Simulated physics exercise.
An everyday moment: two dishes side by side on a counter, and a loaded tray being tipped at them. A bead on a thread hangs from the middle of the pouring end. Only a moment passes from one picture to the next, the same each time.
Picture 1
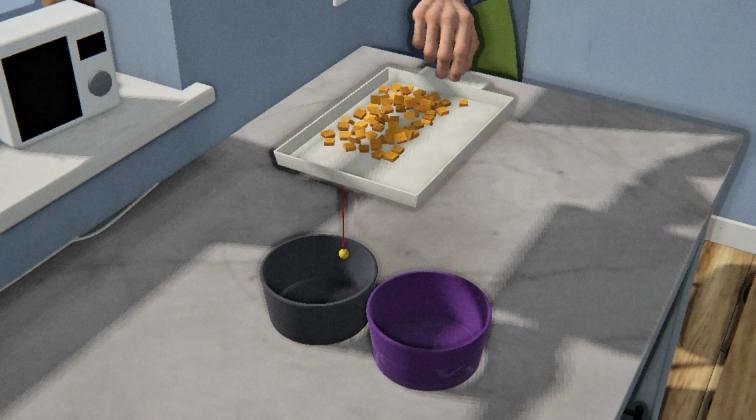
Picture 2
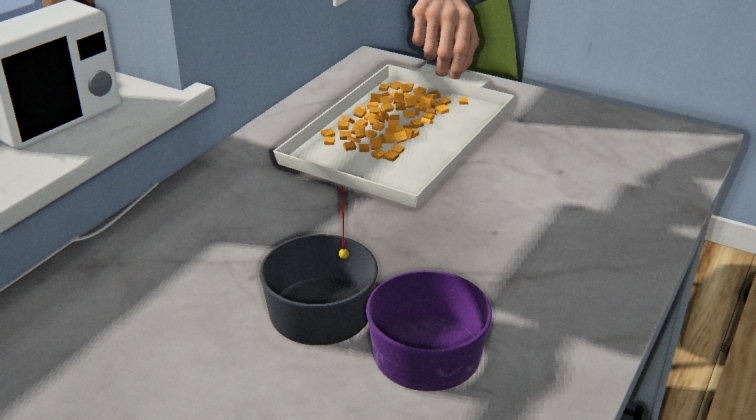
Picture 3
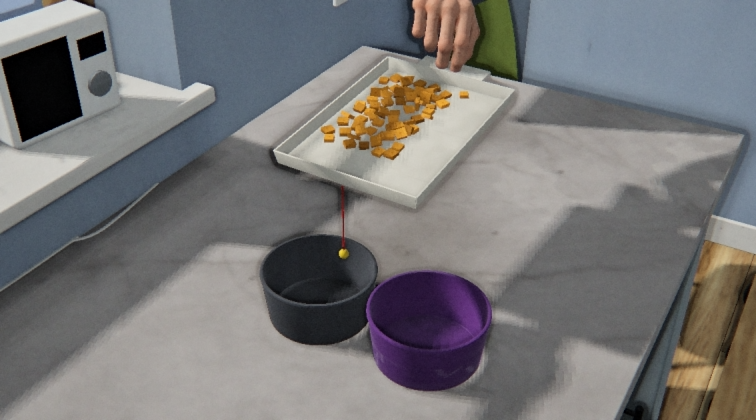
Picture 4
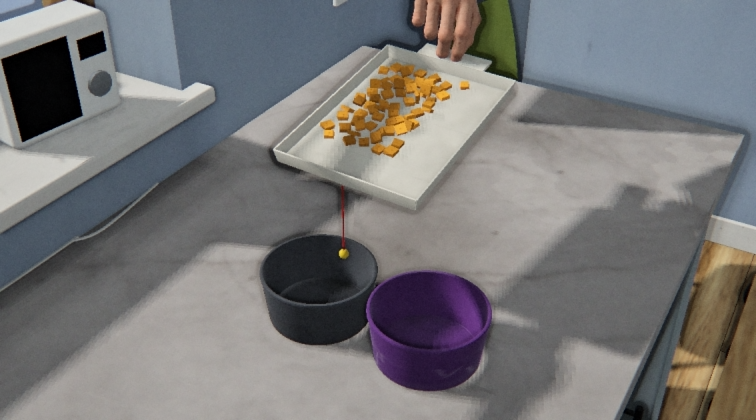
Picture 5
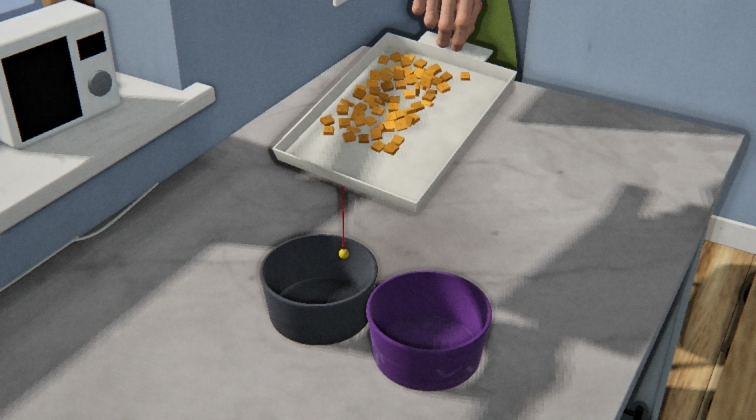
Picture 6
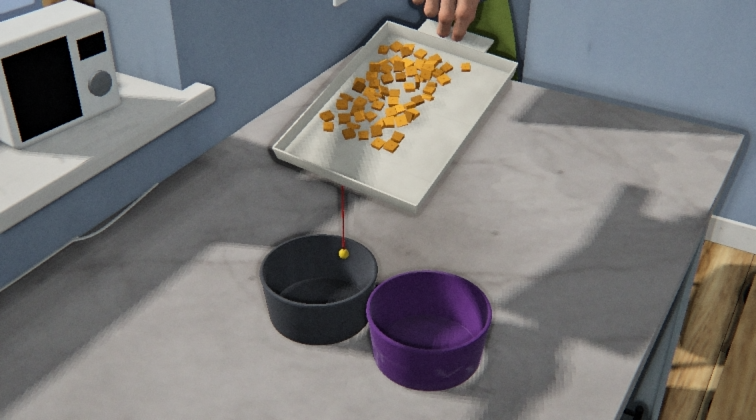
In this clip, a hand holds a white tray of small orange crackers above a dark gray dish and a purple dish on a counter, then gradually raises the tray's far end, tilting it toward its lower right corner.
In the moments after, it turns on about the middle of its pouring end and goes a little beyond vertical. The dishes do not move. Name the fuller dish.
More goes to the right-hand dish.
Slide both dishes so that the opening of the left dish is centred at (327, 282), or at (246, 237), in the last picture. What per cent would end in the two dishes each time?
First some 70, then 50 per cent.
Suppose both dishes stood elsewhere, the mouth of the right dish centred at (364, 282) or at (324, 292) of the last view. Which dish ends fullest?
At the first place the right-hand dish, at the second right.
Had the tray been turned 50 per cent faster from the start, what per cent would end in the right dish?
Some 70 per cent.
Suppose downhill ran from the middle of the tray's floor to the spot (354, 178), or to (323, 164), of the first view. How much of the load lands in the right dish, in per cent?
The first gives 10 %, the second 0 %.
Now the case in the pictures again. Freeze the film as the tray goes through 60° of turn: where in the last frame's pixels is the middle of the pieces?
Roughly at (387, 175).
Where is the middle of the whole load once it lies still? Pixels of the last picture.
Close to (407, 344).
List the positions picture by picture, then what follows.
The first picture shows corners of the pouring end near (278, 151) and (415, 193), level; middle of the load near (394, 120), small crackers; left dish near (287, 318); right dish near (400, 363); bead on its thread near (344, 254).
The second picture shows corners of the pouring end near (278, 151) and (415, 194), level; middle of the load near (394, 119).
The third picture shows corners of the pouring end near (277, 150) and (415, 195), tipped barely, lowest at the right corner; middle of the load near (395, 114).
The fourth picture shows corners of the pouring end near (277, 149) and (415, 198), tipped a little, lowest at the right corner; middle of the load near (395, 107).
The fifth picture shows corners of the pouring end near (277, 148) and (415, 200), tipped a little, lowest at the right corner; middle of the load near (395, 100).
The sixth picture shows corners of the pouring end near (276, 147) and (415, 203), tipped clearly, lowest at the right corner; middle of the load near (394, 94); left dish near (287, 318); right dish near (400, 363).
Shortly afterwards, tray tipped steeply; all but a few on the tray; only a few in the air.
Next, tray tipped right over; near half on the tray; near a third in the right dish; only a few in the left dish; a little in the air.
Some moments later, tray tipped past a quarter turn; the bulk in the right dish; a little in the left dish; a little outside both; only a few in the air.
In the end, tray tipped past a quarter turn; the bulk in the right dish; a little in the left dish; a little outside both; only a few in the air.
